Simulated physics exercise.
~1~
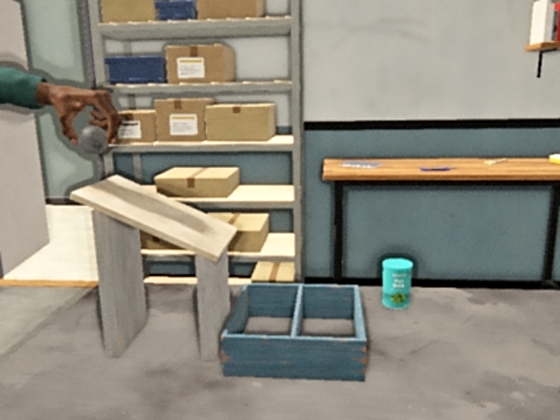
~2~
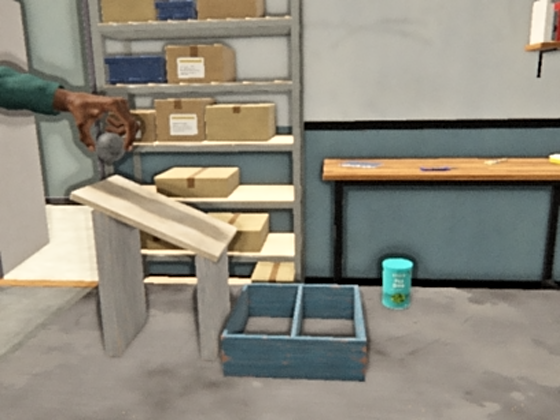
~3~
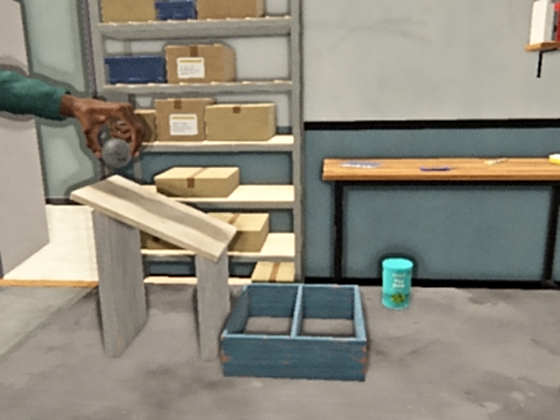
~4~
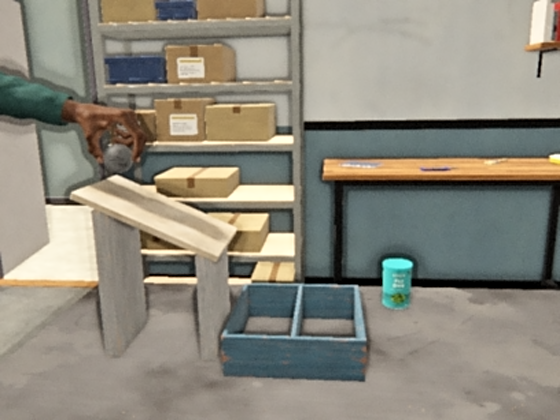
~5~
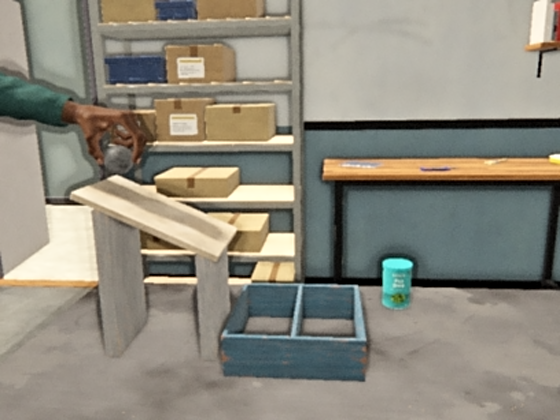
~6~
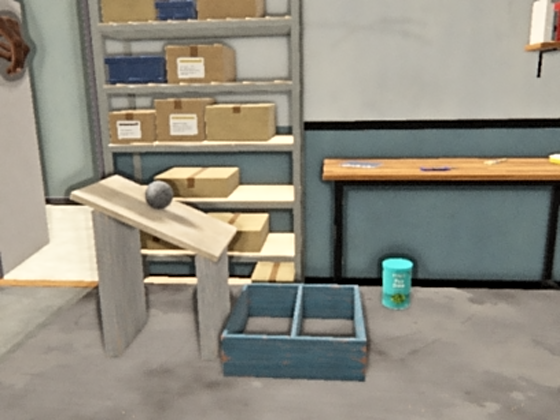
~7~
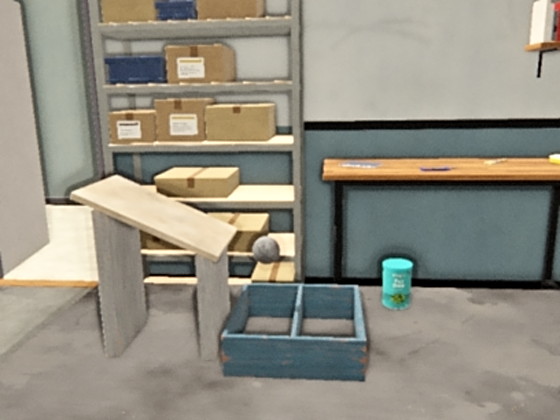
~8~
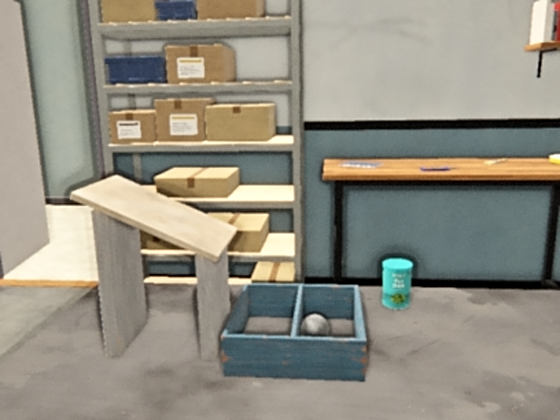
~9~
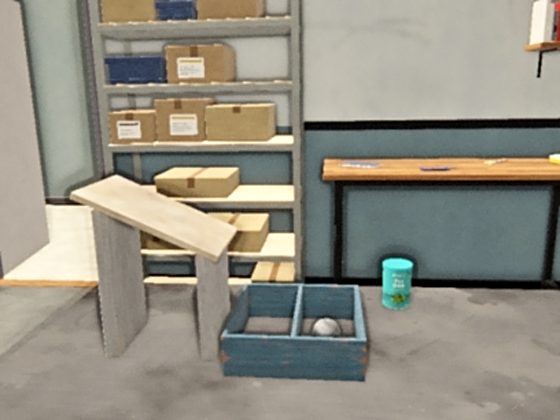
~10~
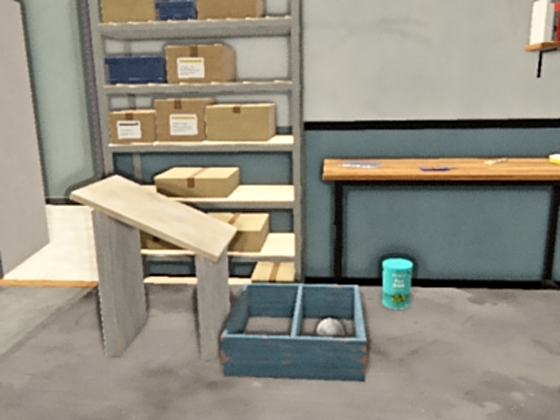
A grey ball was held by a hand above a sloping board, then let go, and it rolled down to the right, dropped off the lower end into a blue two-part tray, and settled in the farther bay, while a turquoise tin stayed put.
